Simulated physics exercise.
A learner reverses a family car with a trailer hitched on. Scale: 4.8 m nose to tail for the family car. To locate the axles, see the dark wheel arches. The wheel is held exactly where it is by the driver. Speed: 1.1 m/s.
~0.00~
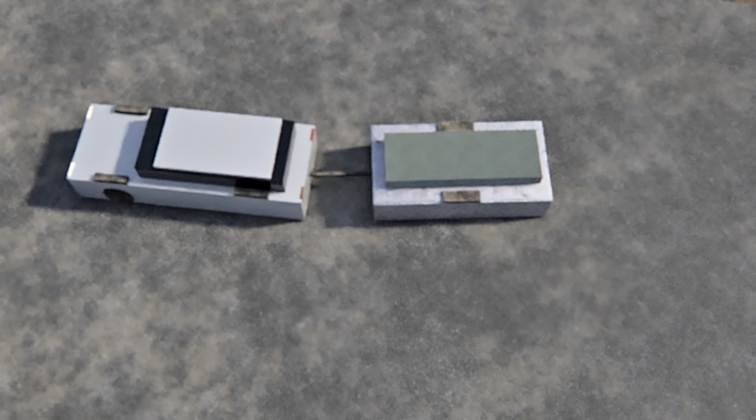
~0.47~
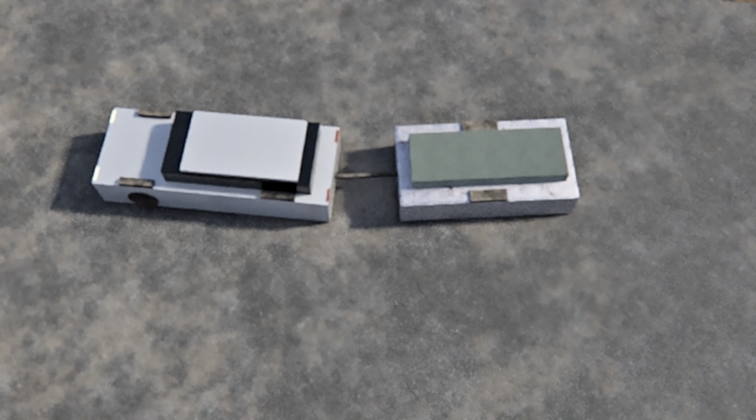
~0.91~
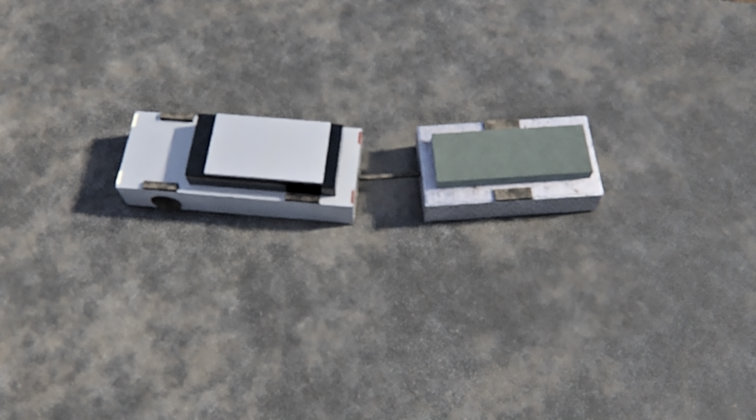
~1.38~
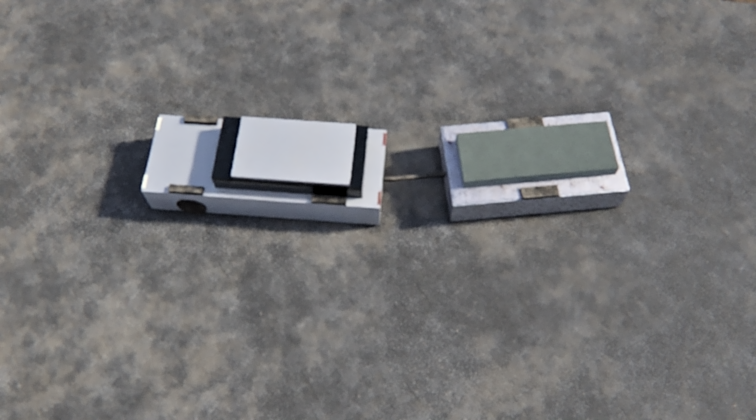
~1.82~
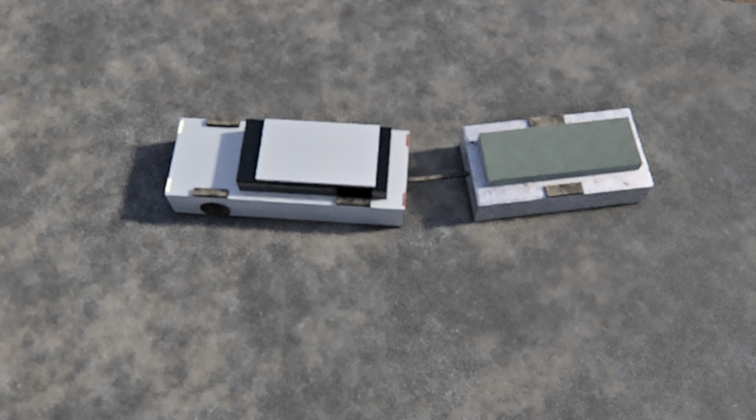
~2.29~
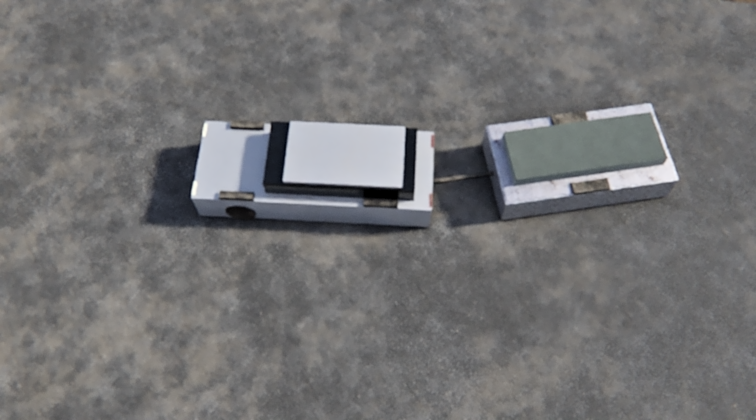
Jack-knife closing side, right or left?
Right.
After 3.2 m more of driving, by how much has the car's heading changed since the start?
It has turned about 8°.
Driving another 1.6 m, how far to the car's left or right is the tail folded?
Folded some 15° to the right of the car.
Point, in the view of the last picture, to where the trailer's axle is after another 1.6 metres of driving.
About (650, 138).
After 3.7 s, the tail is 17° to the car's right, the car has turned 5° and the trailer's axle is at (650, 138) of the last picture.
After 5.2 s, the tail is 25° to the car's right, the car has turned 8° and the trailer's axle is at (714, 116) of the last picture.
After 6.6 s, the tail is 39° to the car's right, the car has turned 10° and the trailer's axle is out of the picture.
After 8.1 s, the tail is 60° to the car's right, the car has turned 12° and the trailer's axle is out of the picture; it has jack-knifed.
